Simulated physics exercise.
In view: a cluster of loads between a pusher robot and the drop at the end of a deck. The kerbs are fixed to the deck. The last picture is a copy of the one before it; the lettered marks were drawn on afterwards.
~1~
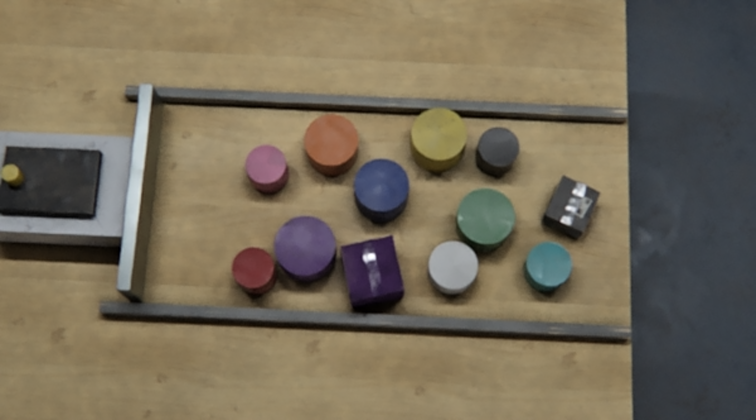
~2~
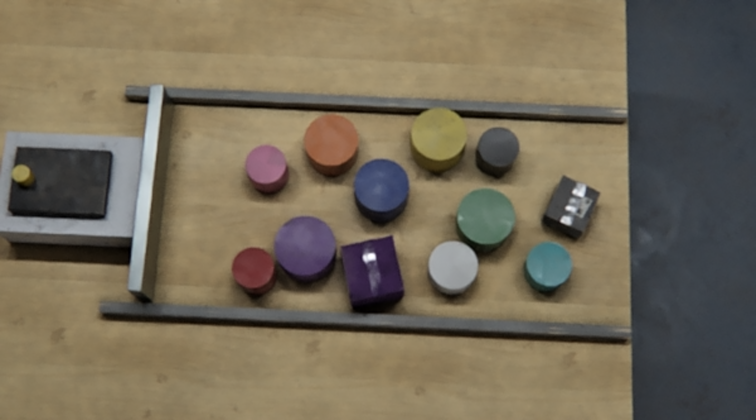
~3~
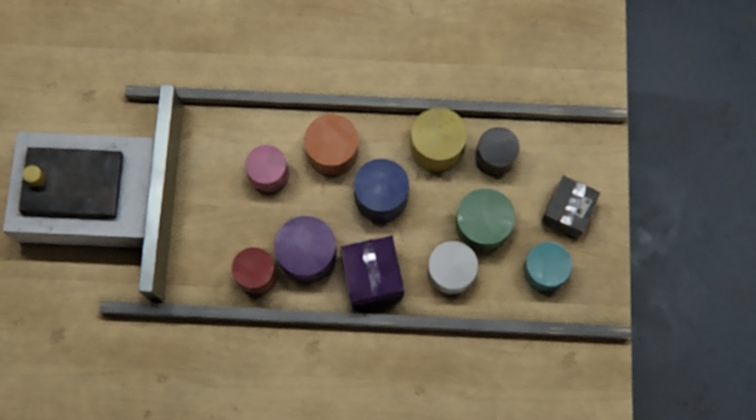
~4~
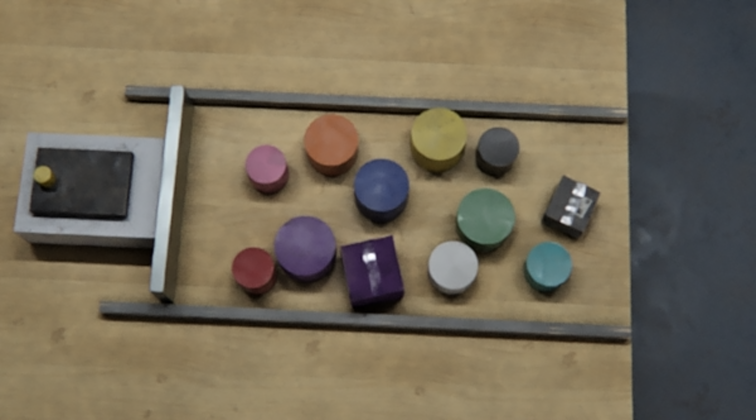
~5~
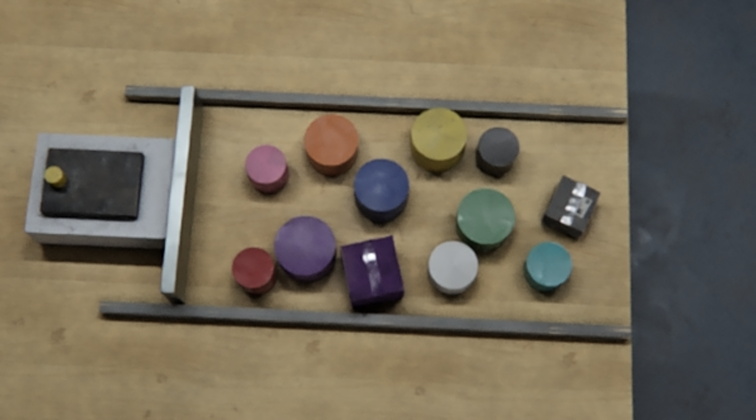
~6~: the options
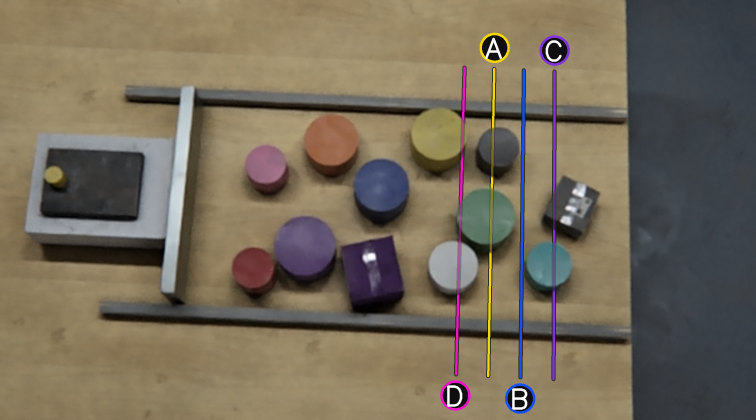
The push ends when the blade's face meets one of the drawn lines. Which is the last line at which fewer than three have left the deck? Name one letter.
No third one falls up to A.
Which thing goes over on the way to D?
The grey parcel goes over.
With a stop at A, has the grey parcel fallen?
Yes.
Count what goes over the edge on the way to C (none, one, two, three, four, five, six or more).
In all, six or more.
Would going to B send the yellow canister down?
No.
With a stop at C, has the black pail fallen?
Yes.
On the marked copy, A at (491, 216); B at (522, 218); C at (554, 219); D at (460, 215).
With A. Early on, robot (212, 188); red pail (315, 283); orange pail (351, 141).
Further on, robot (326, 193); grey parcel (576, 206); turquoise pail (567, 267).
At the end, robot (412, 197); grey parcel over the edge; turquoise pail (629, 269); one fallen.
As for the rest, B drops four; C drops six; D is within the limit but short.
